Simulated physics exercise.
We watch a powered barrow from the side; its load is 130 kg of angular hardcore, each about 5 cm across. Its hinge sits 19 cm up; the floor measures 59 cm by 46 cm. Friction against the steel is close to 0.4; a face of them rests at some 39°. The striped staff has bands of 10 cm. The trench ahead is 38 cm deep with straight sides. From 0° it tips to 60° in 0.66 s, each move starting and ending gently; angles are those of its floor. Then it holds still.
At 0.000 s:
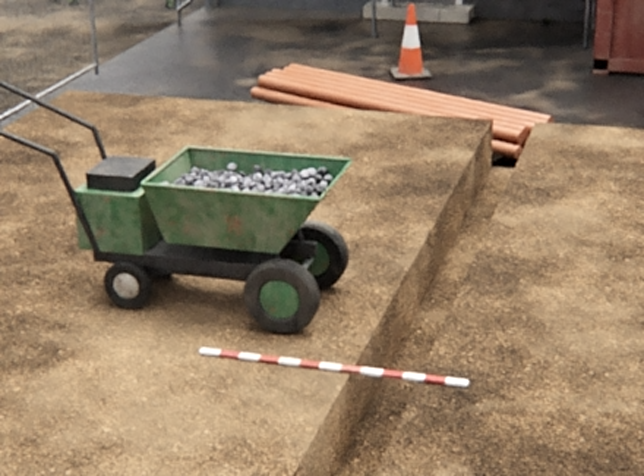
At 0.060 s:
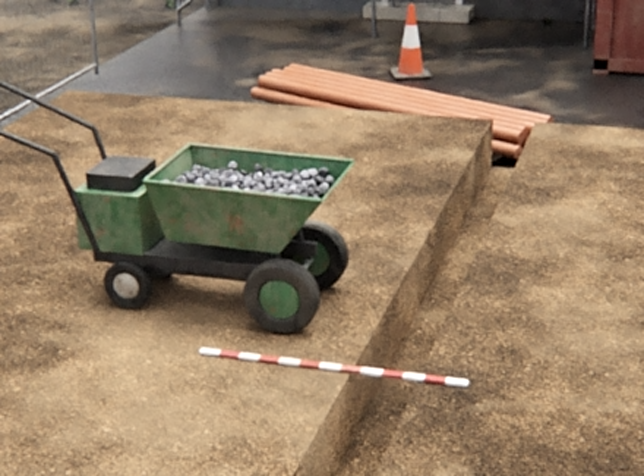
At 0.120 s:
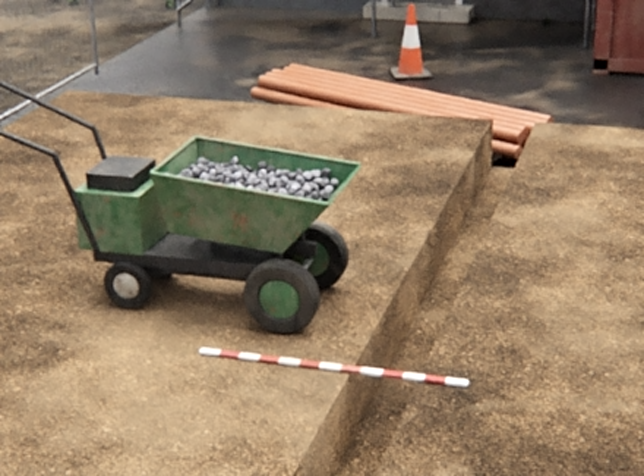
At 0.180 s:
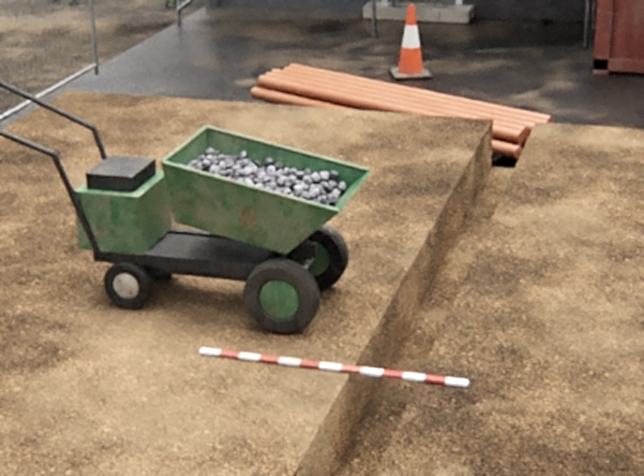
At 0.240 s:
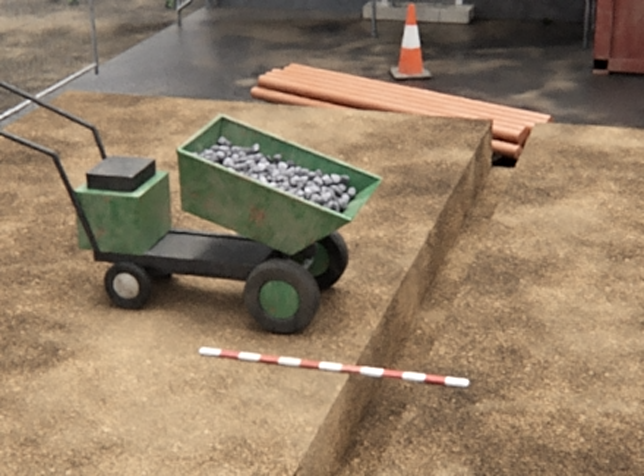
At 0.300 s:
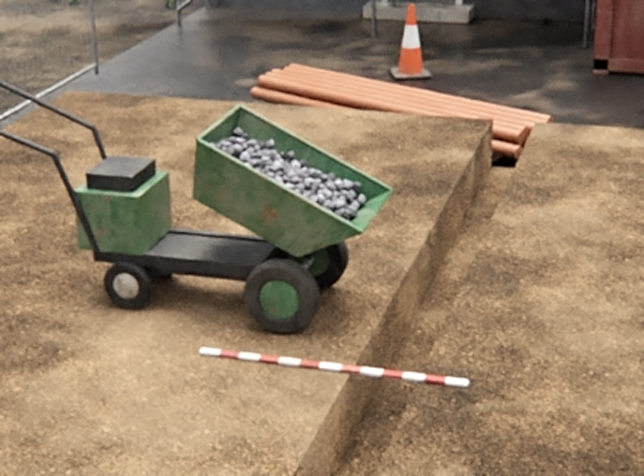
We see a green powered barrow loaded with grey stones standing still beside a straight-sided trench, behind a red and white striped staff, as its tray gradually tilts down to the right, its left end rising.
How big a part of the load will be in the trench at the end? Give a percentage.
Roughly 20 per cent ends in the trench.
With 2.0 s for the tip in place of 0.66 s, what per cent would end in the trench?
Then about 20 per cent.
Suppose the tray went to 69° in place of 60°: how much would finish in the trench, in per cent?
It would be near 40 per cent.
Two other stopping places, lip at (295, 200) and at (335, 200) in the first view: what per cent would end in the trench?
First some 30, then 10 per cent.
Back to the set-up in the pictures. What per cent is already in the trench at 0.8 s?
About 5 per cent by then.
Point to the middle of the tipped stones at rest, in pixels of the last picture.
Their middle is at about (449, 324).
After 0.5 s the floor is at 51°; 100 % in the tray; the foremost stones are at (380, 247).
After 0.8 s the floor is at 60°; 96 % in the tray, 4 % in the trench; the foremost stones are at (443, 299).
After 1.1 s the floor is at 60°; 70 % in the tray, 11 % in the trench, 19 % past the trench; the foremost stones are at (538, 339).
After 3.1 s the floor is at 60°; 59 % in the tray, 20 % in the trench, 21 % past the trench; the foremost stones are at (604, 336).
